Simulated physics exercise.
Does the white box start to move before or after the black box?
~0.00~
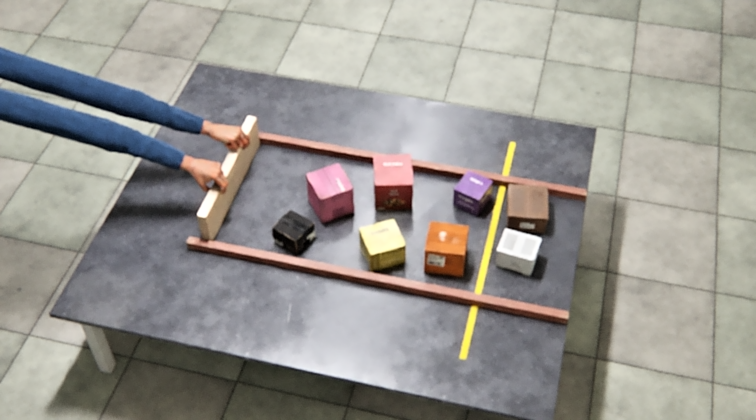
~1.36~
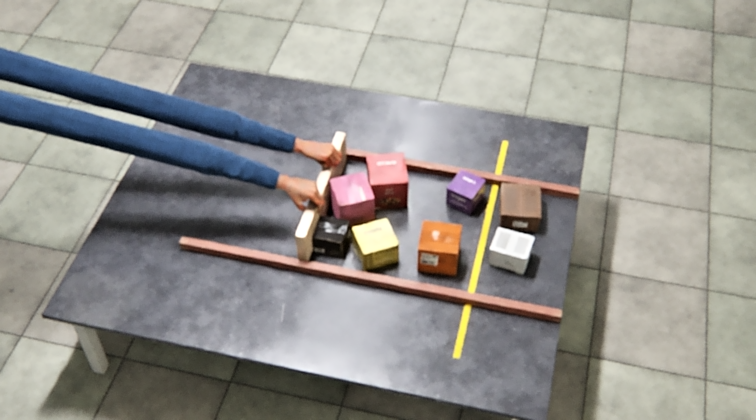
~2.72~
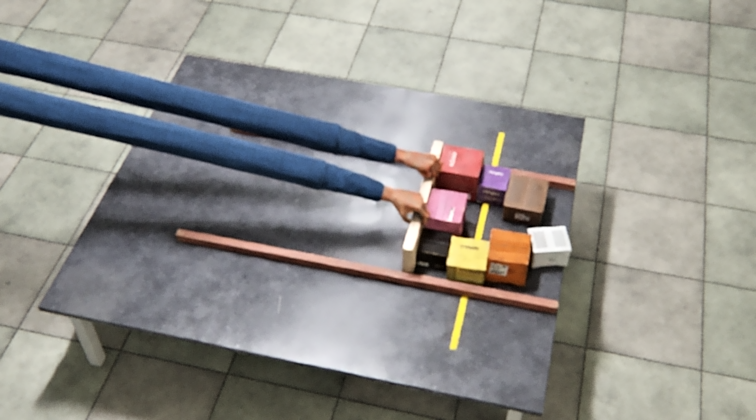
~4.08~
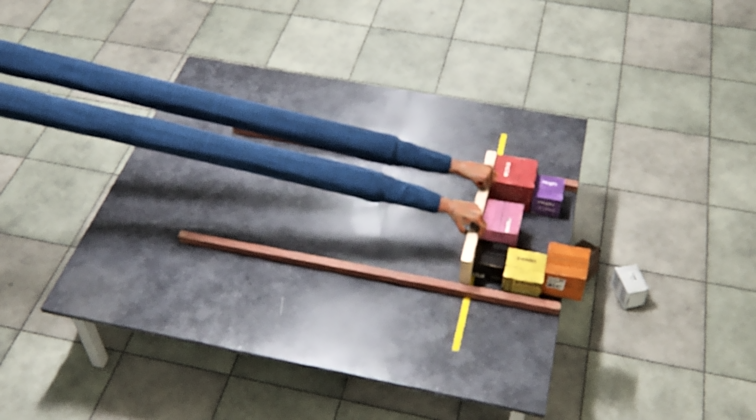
The white box starts to move after the black one. The black box is already being pushed right by the plank while the white box still sits in its place near the right edge.
A pale plank, held upright by two hands in blue sleeves, stands at the left of a dark, low platform seen from above on a grey tiled floor. Ahead of it, between two reddish battens, sit black, pink, red, yellow, orange, purple, brown and white boxes, with yellow tape crossing near the right end. The hands push the plank right, and it meets the black and pink boxes. It then bunches all the boxes together and drives them toward the right edge. As the plank reaches the tape, the white and brown boxes go over the edge, while the others remain on the platform.
